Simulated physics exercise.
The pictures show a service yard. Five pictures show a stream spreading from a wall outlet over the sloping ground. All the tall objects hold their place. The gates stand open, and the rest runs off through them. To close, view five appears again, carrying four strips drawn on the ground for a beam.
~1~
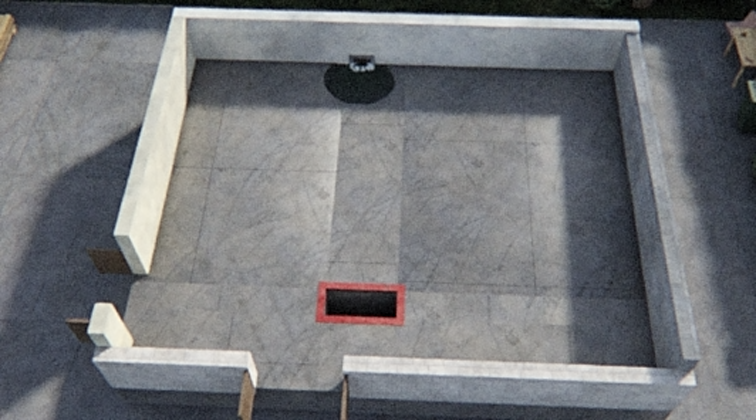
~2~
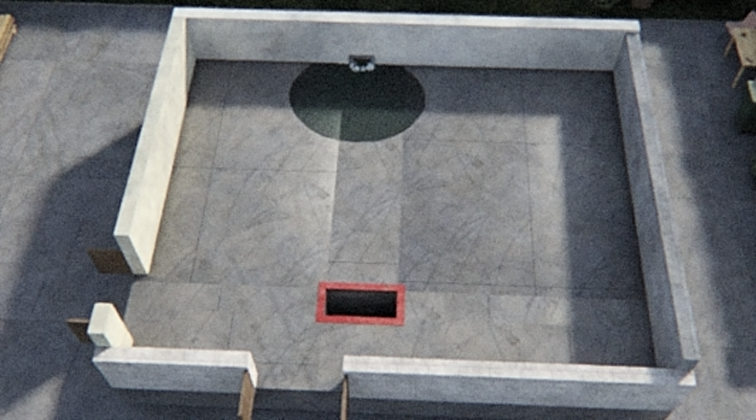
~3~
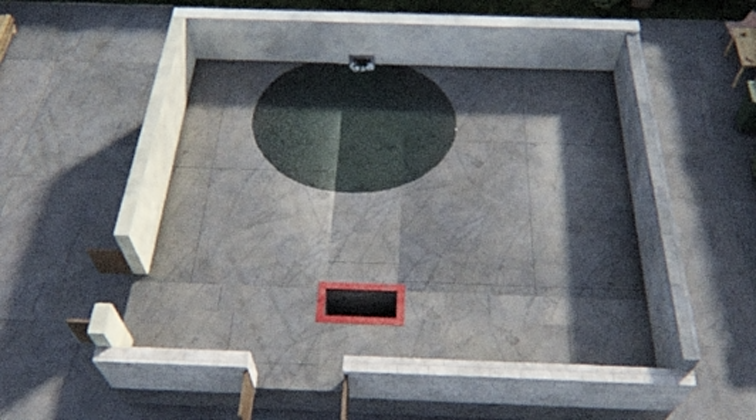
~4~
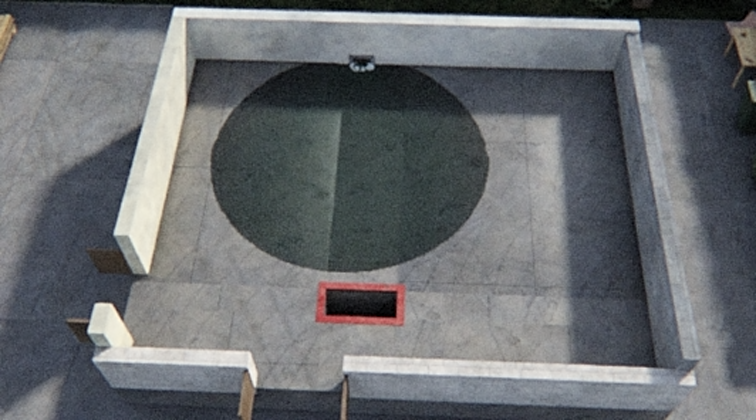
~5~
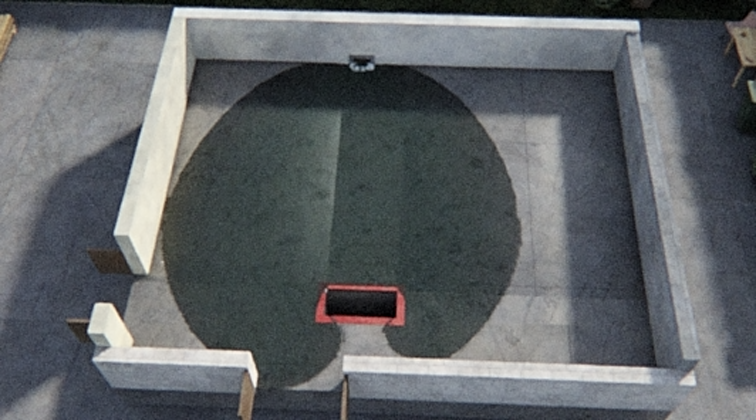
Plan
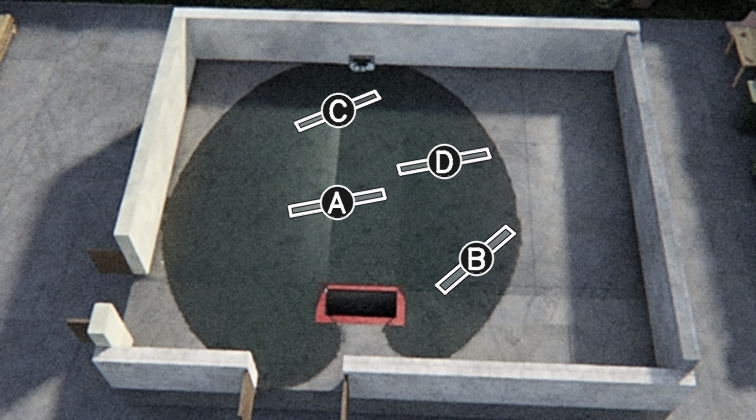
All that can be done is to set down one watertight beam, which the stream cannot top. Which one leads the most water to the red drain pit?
Best: B.
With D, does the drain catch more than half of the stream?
No, it does not.
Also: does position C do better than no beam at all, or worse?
Position C is worse.
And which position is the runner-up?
D it is.
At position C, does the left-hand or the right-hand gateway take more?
The right one.
On the marked copy, A from (290, 211) to (383, 193); B from (440, 289) to (510, 229); C from (297, 126) to (377, 94); D from (399, 169) to (488, 153).
With A, about 18 % of the stream runs into the red drain pit, about 76 % out by the gates.
With B, about 40 % of the stream runs into the red drain pit, about 53 % out by the gates.
With C, about 17 % of the stream runs into the red drain pit, about 77 % out by the gates.
With D, about 27 % of the stream runs into the red drain pit, about 64 % out by the gates.
